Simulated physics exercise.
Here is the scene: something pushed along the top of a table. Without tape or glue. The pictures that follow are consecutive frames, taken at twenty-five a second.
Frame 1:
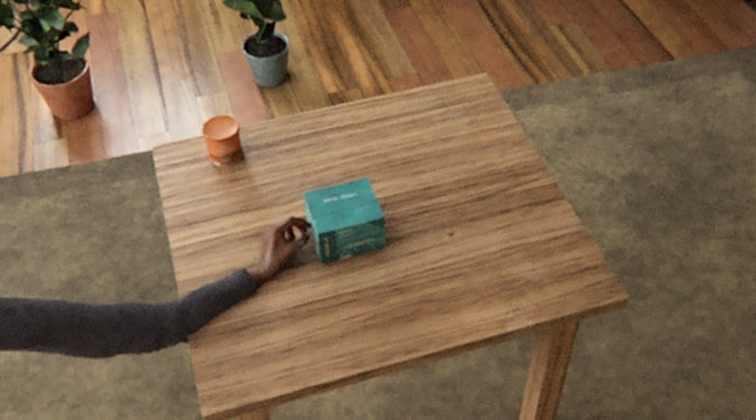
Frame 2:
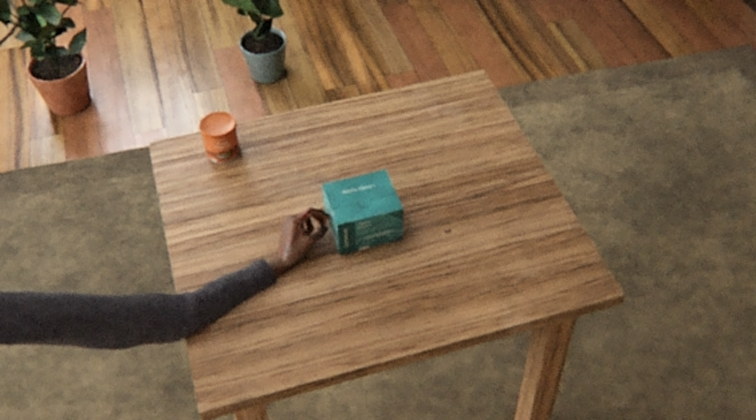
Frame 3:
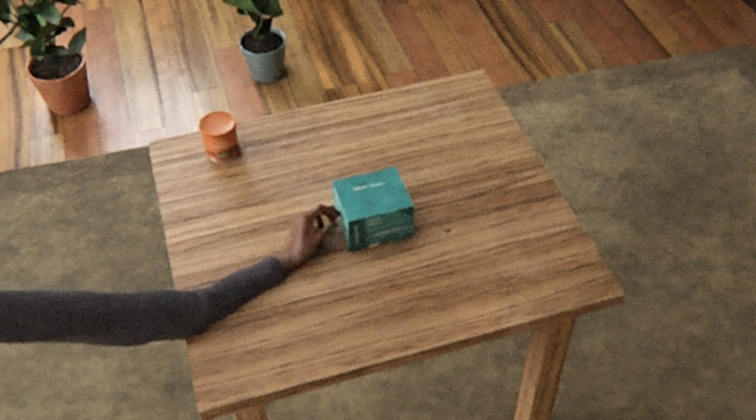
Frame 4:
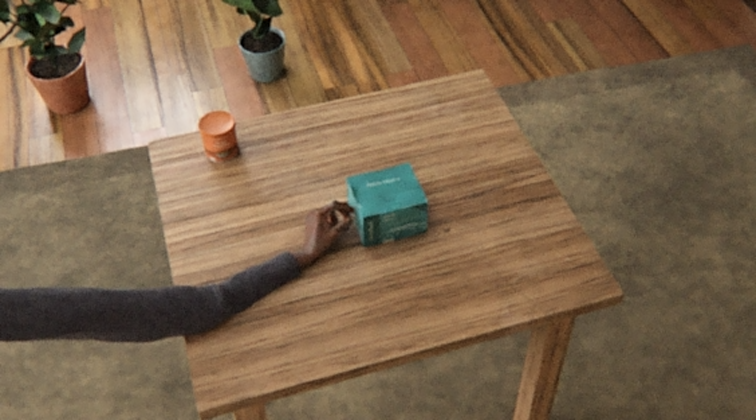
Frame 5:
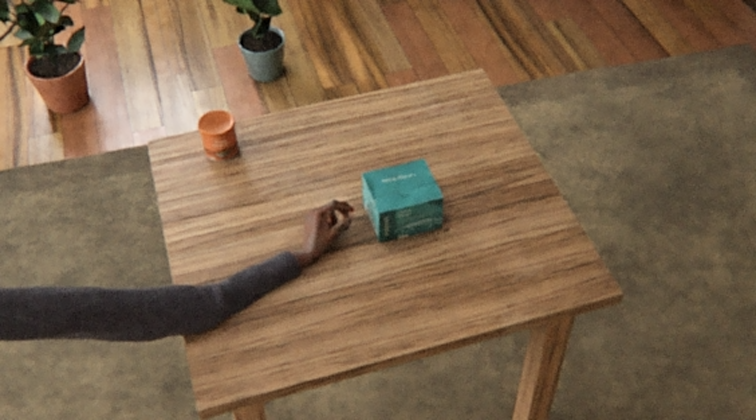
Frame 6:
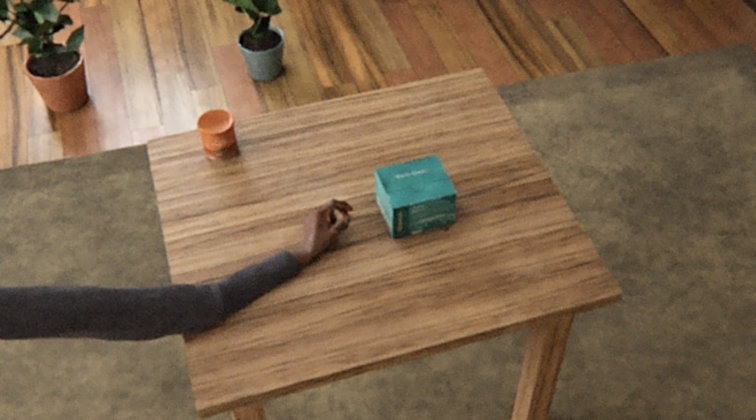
A turquoise box slid to the right across a wooden table as a hand pushed it from the left, then moved a little farther on its own after the hand stopped, while an orange cup stayed put.
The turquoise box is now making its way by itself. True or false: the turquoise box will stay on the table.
True.
Then, 0.10 s after the last picture, turquoise box slid about its own width near (442, 190).
Then, 0.20 s after the last picture, turquoise box slid about its own width near (457, 186).
At rest, moved from the start, turquoise box. Seen from the same camera at the end, turquoise box near (462, 185).
